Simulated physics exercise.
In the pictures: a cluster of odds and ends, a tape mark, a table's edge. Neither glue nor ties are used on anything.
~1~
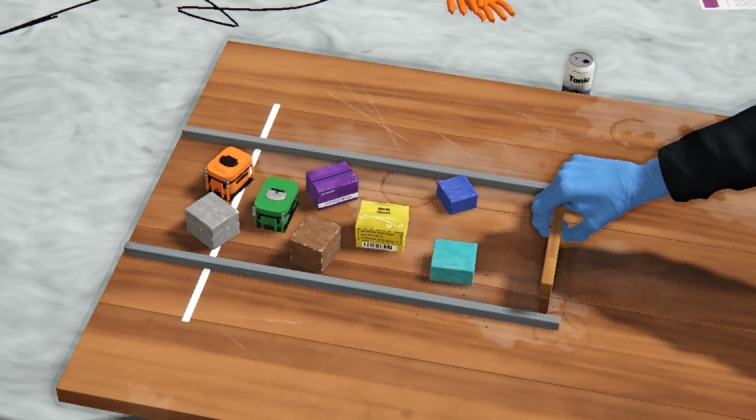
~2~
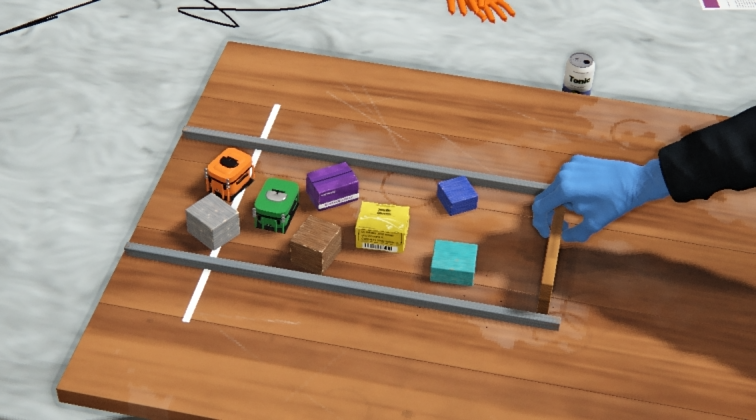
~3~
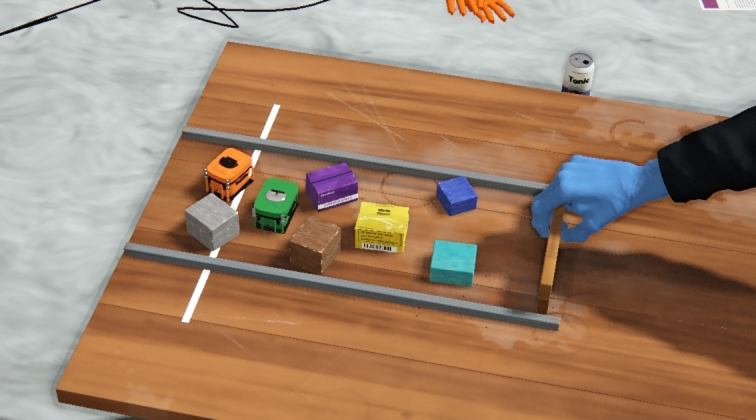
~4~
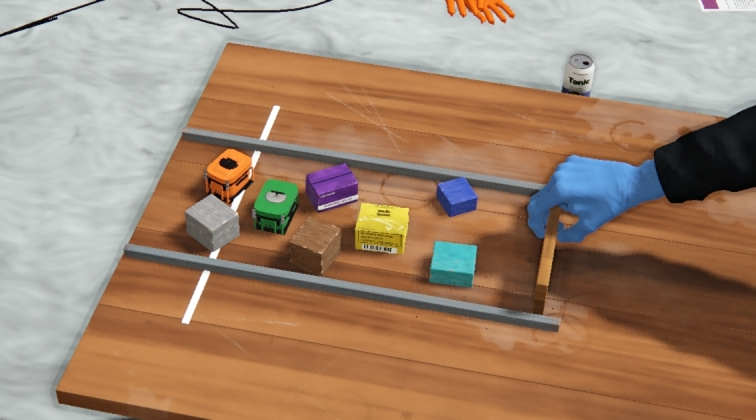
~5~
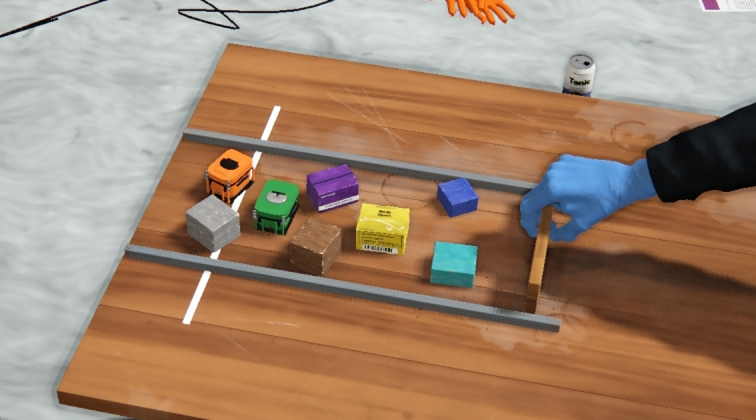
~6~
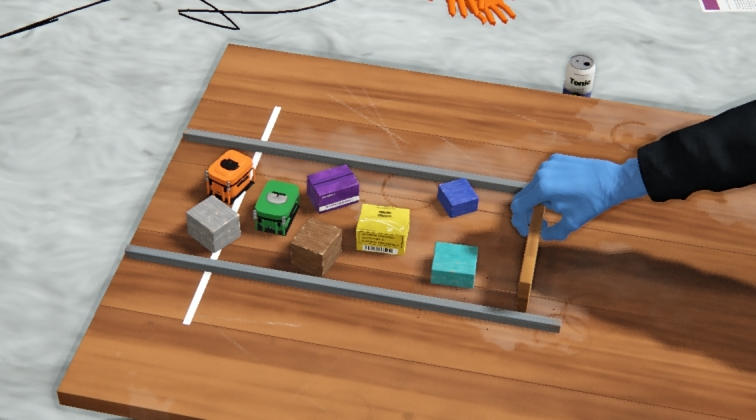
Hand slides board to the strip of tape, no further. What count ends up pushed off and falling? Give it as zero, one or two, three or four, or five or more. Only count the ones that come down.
Most likely a single one or a pair will drop off.
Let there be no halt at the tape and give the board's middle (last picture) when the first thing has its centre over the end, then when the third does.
It sits near (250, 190), and then near (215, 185).
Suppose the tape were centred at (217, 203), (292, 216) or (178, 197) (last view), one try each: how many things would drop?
Down on the floor: 2, 0 and 5.
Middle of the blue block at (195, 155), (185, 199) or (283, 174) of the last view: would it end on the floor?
Place by place: It is safe, it is pushed off, it is safe.
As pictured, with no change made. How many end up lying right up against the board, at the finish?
The figure is 3.
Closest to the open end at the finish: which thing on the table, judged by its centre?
Result: Orange case.
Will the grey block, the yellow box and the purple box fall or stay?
Outcome per object - grey block: Lost / yellow box: Kept / purple box: Kept.
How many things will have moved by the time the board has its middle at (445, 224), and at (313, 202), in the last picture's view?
Moved so far: 3, later 7.
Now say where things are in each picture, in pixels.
Orange case (230, 173); grey block (213, 221); green case (276, 205); board (554, 239); tape (235, 204), in the first picture.
Grey block (213, 222); blue block (457, 196), in the second picture.
Green case (276, 206); yellow box (382, 227), in the third picture.
Orange case (230, 176); turquoise block (453, 264), in the fourth picture.
Grey block (213, 224); board (543, 239), in the fifth picture.
Orange case (231, 177); grey block (213, 224); green case (277, 208); board (534, 238); tape (236, 206), in the sixth picture.
Soon after, none off yet; orange case at rest near (231, 177); grey block at rest near (213, 224); green case at rest near (277, 208).
Then, none off yet; orange case at rest near (231, 177); grey block at rest near (213, 224); green case at rest near (274, 207).
Further on, none off yet; orange case moved about its own width near (207, 170); grey block moved about its own width near (172, 219); green case moved about its own width near (223, 198).
At rest, the number that fall off is one or two; fallen, grey block.
